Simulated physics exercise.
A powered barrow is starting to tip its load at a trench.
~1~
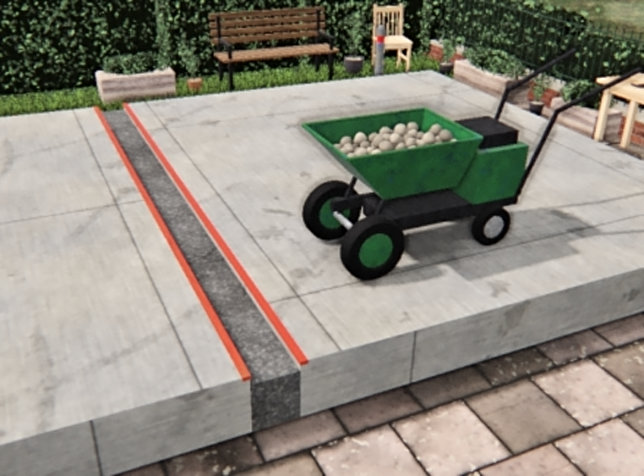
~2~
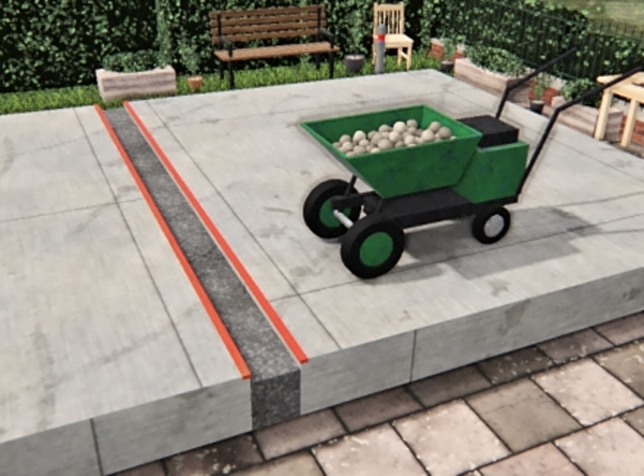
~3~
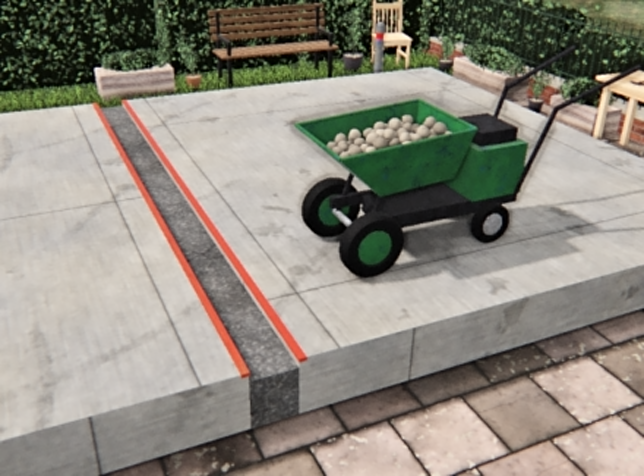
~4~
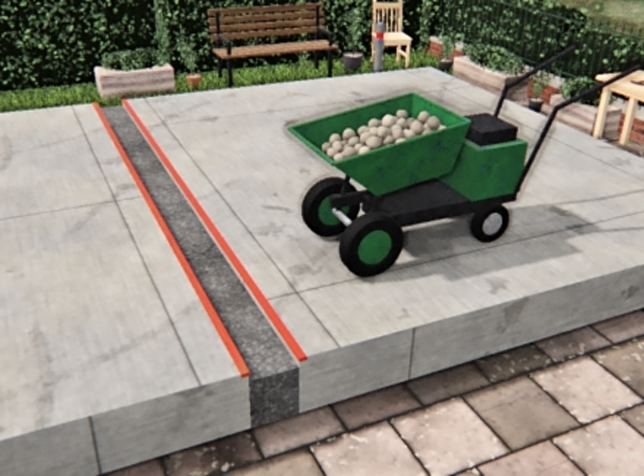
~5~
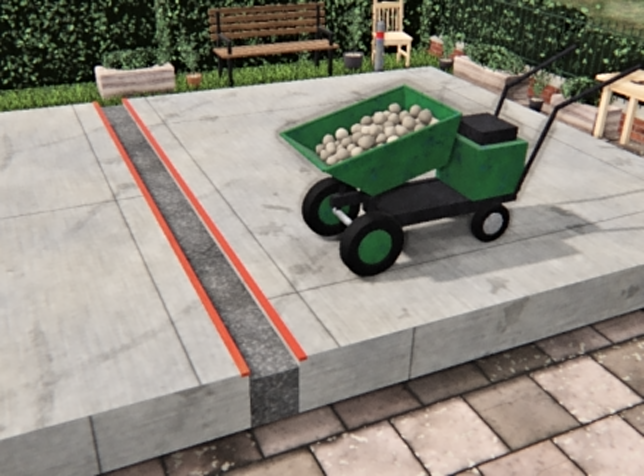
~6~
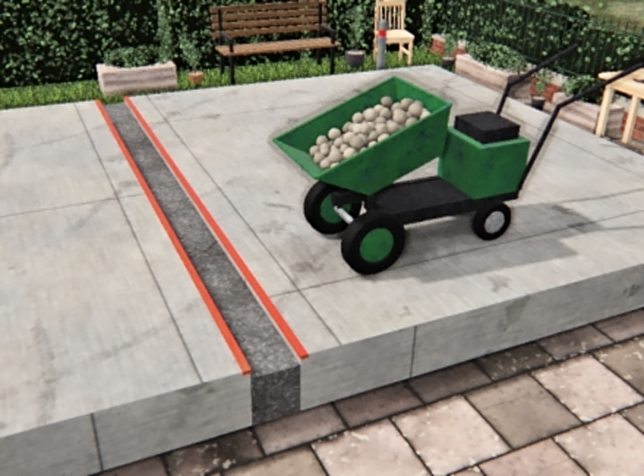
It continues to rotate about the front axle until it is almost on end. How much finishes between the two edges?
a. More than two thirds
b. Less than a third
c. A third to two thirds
c, A third to two thirds.
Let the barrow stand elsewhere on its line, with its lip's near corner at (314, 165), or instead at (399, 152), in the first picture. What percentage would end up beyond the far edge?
About 50 % and 0 %.
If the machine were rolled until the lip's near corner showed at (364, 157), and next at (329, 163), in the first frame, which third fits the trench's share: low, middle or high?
Lab note - position 1: The middle third; position 2: Between a third and two thirds.
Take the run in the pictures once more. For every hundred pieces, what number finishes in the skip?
Some 20 in a hundred.
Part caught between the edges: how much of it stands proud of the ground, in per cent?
About 55 per cent.
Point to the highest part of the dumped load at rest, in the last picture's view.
The topmost point rests at roughly pixel (233, 255) in the last view.
Just after the last frame, skip tipped steeply; every one in the skip.
A moment on, skip tipped steeply; the larger part in the skip; just a few short of the trench; about a tenth in or heaped over the trench; just a few falling.
Further on, skip tipped right over; roughly a quarter in the skip; about a tenth short of the trench; roughly half in or heaped over the trench; about a tenth beyond it.
When it is over, skip tipped right over; roughly a quarter in the skip; about a tenth short of the trench; roughly half in or heaped over the trench; about a tenth beyond it.
